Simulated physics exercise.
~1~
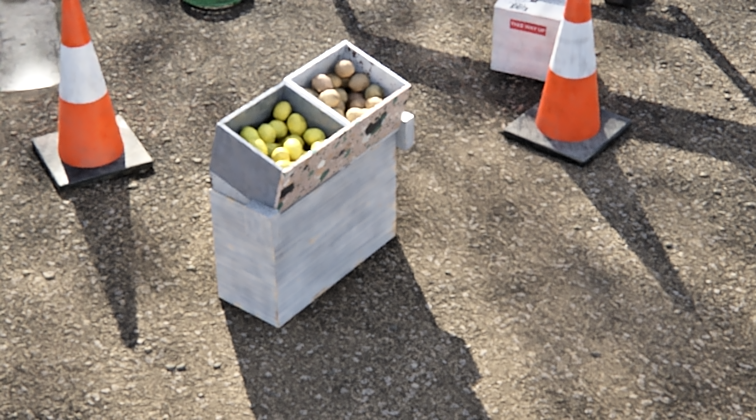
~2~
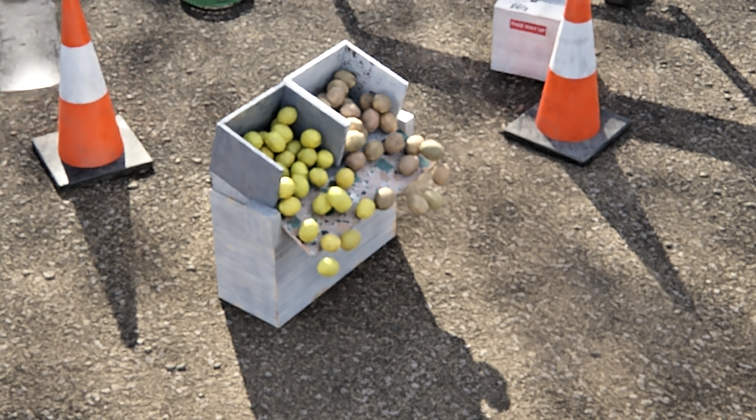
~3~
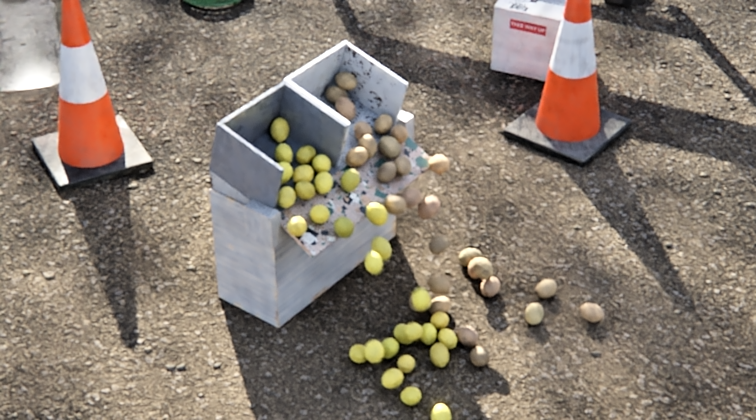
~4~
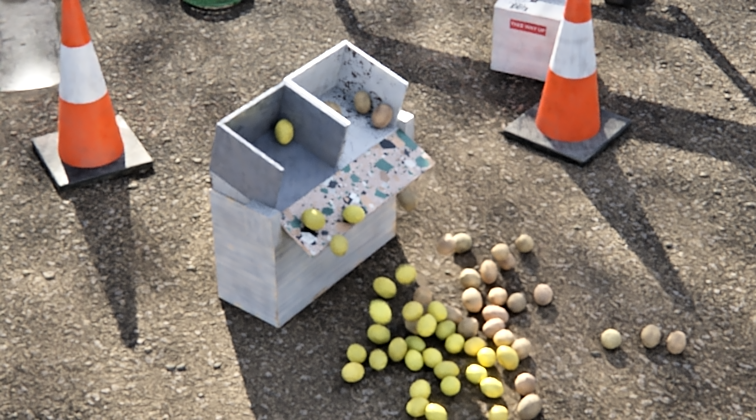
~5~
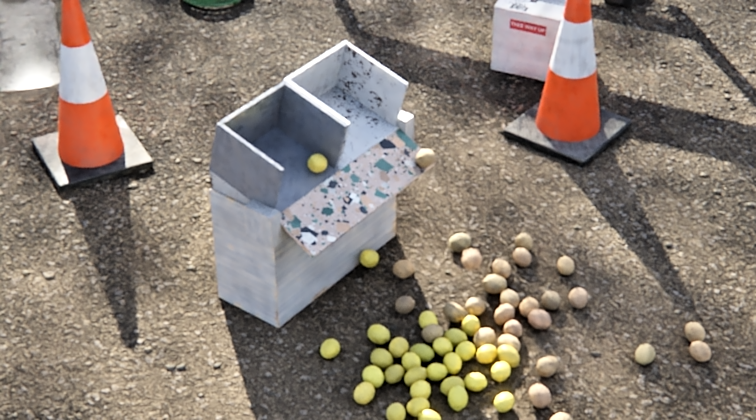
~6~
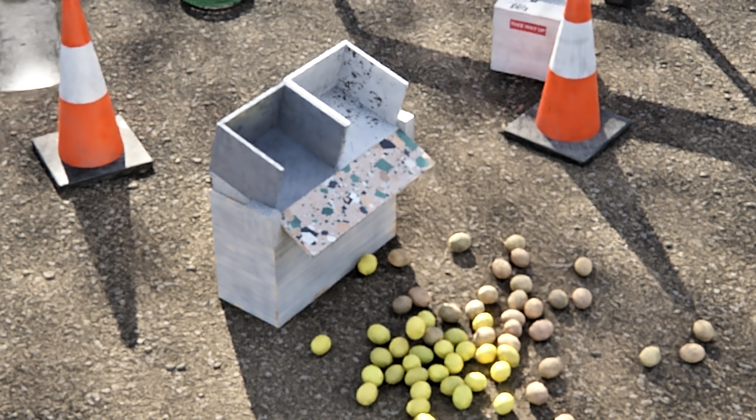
On sunlit gravelly ground between traffic cones, a front flap lowering on two bins, lemons and potatoes spilling out and settling below.
